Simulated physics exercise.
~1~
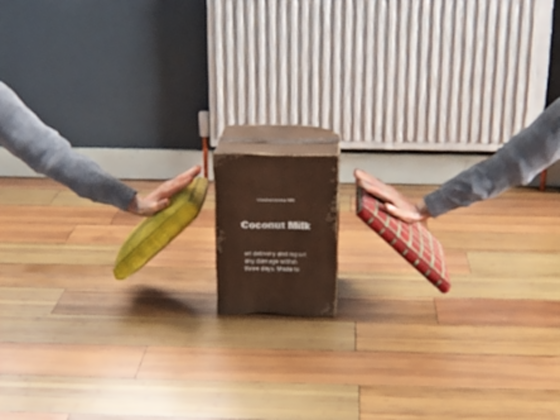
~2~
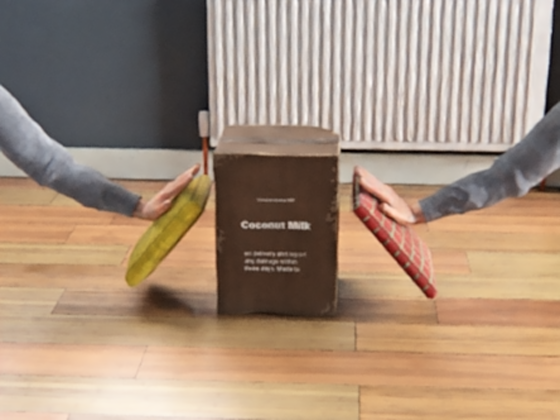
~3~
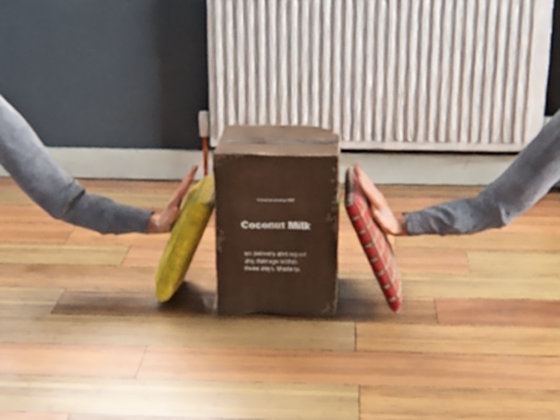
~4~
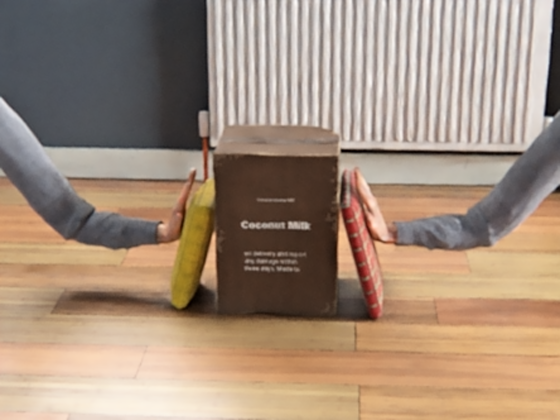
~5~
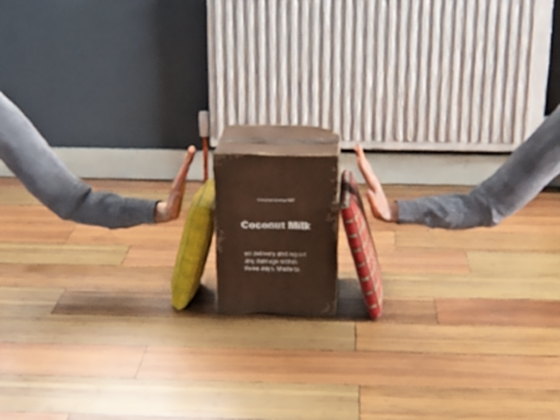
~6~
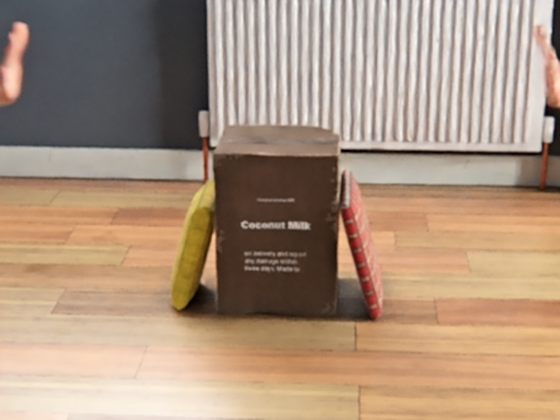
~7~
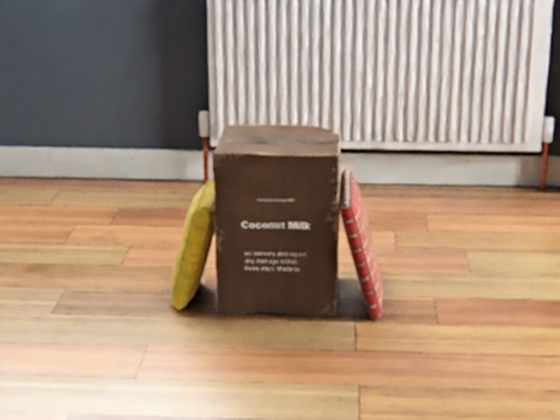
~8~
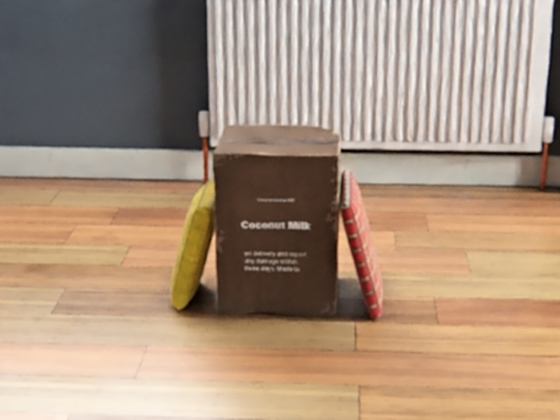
Two hands in grey sleeves reach in from opposite sides toward a tall brown box standing on a wooden floor, seen from the front by a still camera, with a white radiator and dark wall behind. The left hand holds a yellow soft bag and the right hand a red checked seat pad, both tilted toward the box. The hands move them inward, setting each more upright against its side of the box. Then both hands let go and draw back out of view. The yellow bag stays leaning on the left side and the red pad on the right.
